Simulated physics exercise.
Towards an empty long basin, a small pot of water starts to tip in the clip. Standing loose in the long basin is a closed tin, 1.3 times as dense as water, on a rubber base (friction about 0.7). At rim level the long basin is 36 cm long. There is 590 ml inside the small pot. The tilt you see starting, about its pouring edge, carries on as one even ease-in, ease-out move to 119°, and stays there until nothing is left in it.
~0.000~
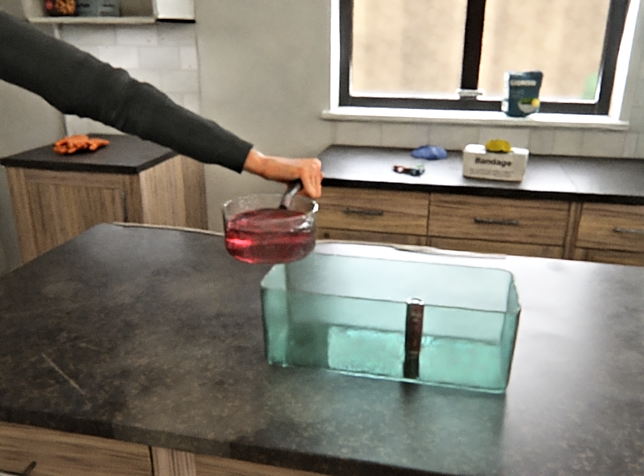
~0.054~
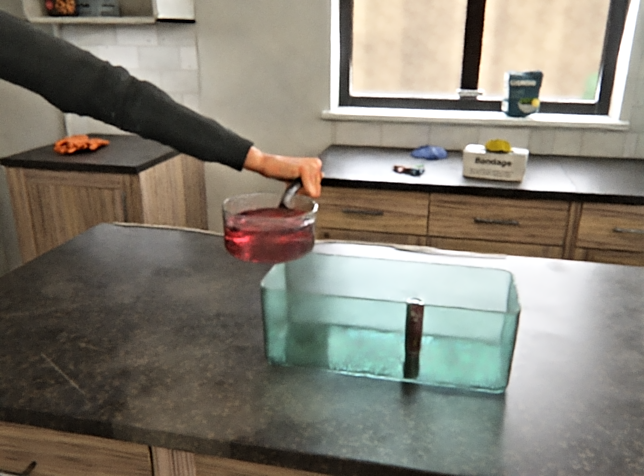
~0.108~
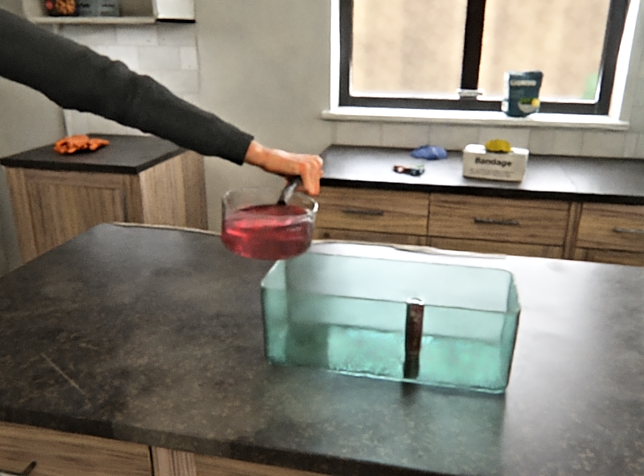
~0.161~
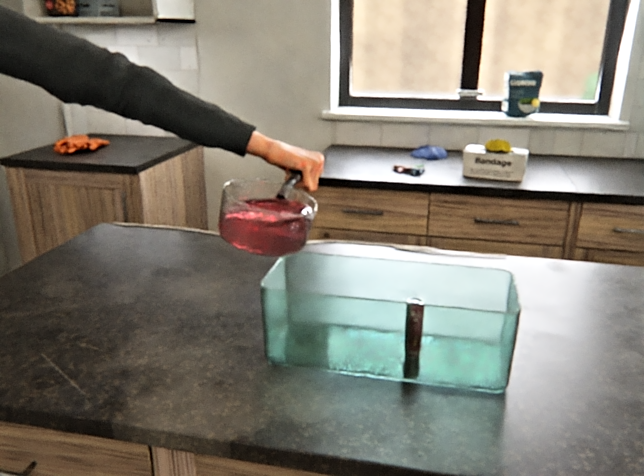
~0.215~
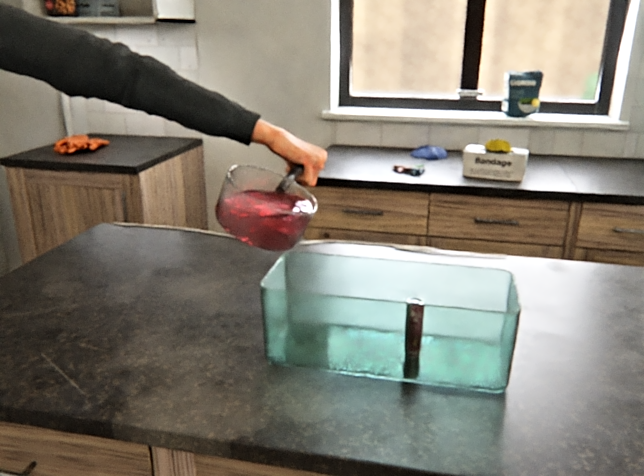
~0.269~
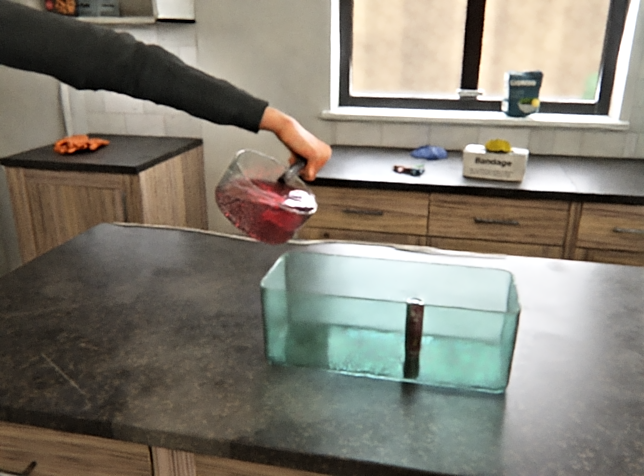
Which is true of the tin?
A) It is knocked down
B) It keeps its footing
It is knocked down (A).
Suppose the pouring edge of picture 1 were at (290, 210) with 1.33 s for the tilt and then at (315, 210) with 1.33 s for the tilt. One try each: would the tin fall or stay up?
Trial 1 - tin stays standing; trial 2 - tin stays standing.
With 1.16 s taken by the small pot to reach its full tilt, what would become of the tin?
Result: Tin upright.
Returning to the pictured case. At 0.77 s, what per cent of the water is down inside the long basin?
It works out near 94 per cent.
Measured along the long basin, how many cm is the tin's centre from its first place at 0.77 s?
Roughly 4 cm.
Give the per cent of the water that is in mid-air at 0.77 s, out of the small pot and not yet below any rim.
Airborne fraction: Approx. 6 %.
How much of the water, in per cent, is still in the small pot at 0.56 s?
Close to 24 in a hundred.
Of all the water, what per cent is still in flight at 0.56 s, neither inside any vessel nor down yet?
58 per cent.
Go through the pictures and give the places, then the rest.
It leans 0°; its right rim is at (315, 211); the water meets the walls at (230, 217) and (314, 223); the long basin's rim runs from (273, 269) to (517, 292); the tin's top is at (416, 303), in the first picture.
It leans 2°; its right rim is at (315, 211); the water meets the walls at (230, 216) and (314, 222), in the second picture.
It leans 6°; its right rim is at (315, 211); the water meets the walls at (228, 213) and (313, 218), in the third picture.
It leans 14°; its right rim is at (315, 211); the water meets the walls at (227, 206) and (313, 213), in the fourth picture.
It leans 24°; its right rim is at (314, 211); the water meets the walls at (224, 196) and (314, 208), in the fifth picture.
It leans 36°; its right rim is at (314, 211); the water meets the walls at (224, 181) and (310, 202); 1 per cent is over the edge, in the sixth picture.
After 0.56 s the tilt is 103° and 24 per cent is still to pour; the tin stands where it began.
After 0.77 s the tilt is 119° and 1 per cent is still to pour; the tin leans 11°.
After 0.99 s the tilt is 119° and 0 per cent is still to pour; the tin leans 7°.
After 1.23 s the tilt is 119° and 0 per cent is still to pour; the tin leans 58°.
In the end the tin lies on its side.
